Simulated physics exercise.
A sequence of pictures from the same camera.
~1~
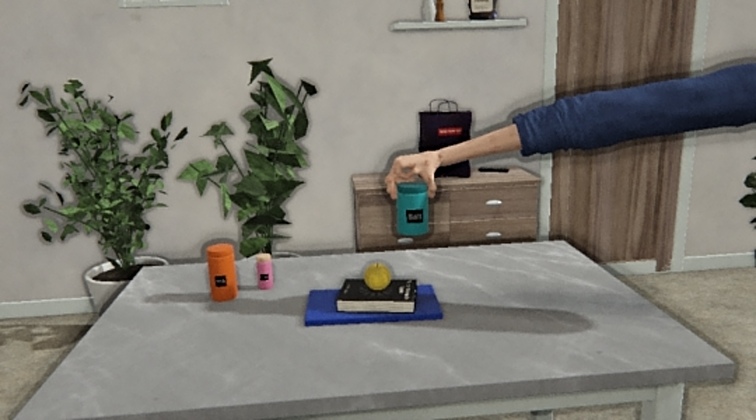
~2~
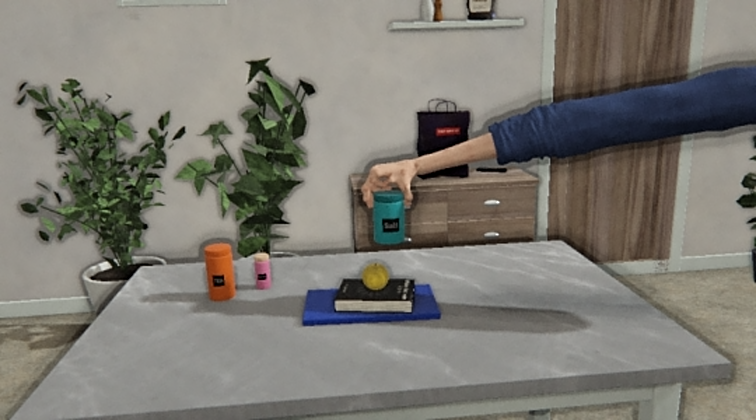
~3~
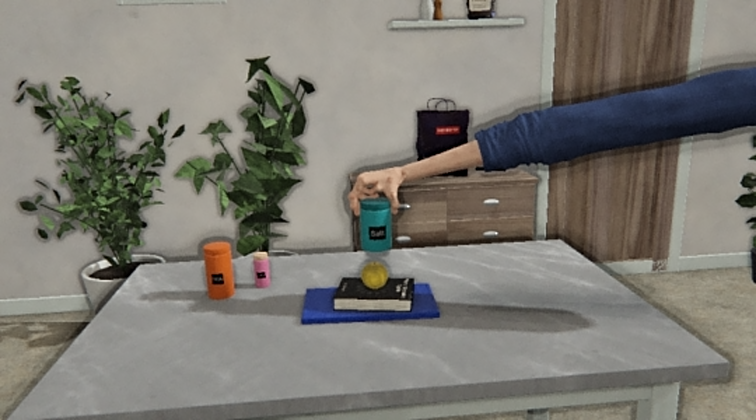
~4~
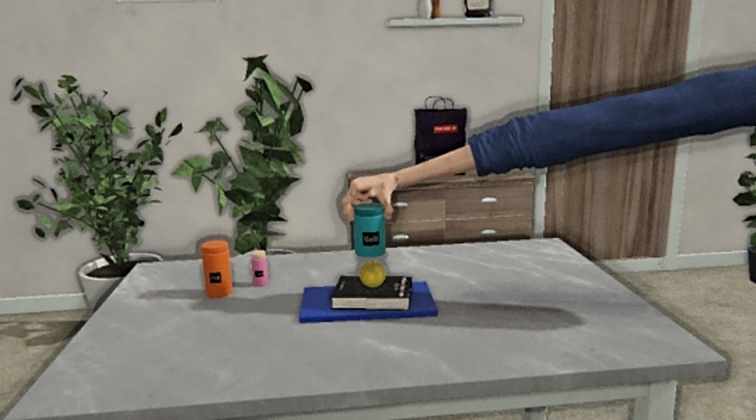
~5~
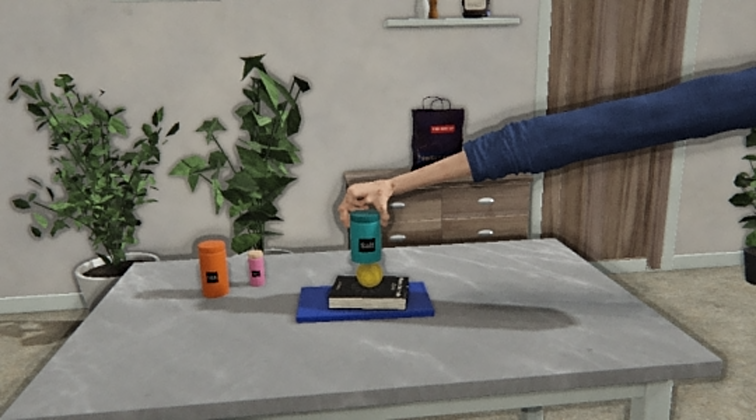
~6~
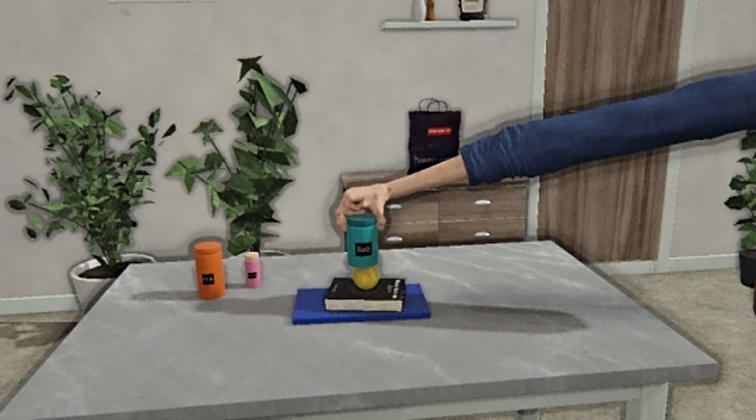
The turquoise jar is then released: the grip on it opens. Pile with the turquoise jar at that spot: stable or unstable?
Safe to say it doesn't work.
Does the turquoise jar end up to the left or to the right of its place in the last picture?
Toward the left-hand side.
Then, 0.50 s after the last picture, turquoise jar now fallen.
Then, 1.20 s after the last picture, things are still on the move.
By the end, fallen, turquoise jar; the other 5 in place. The pile gives way.
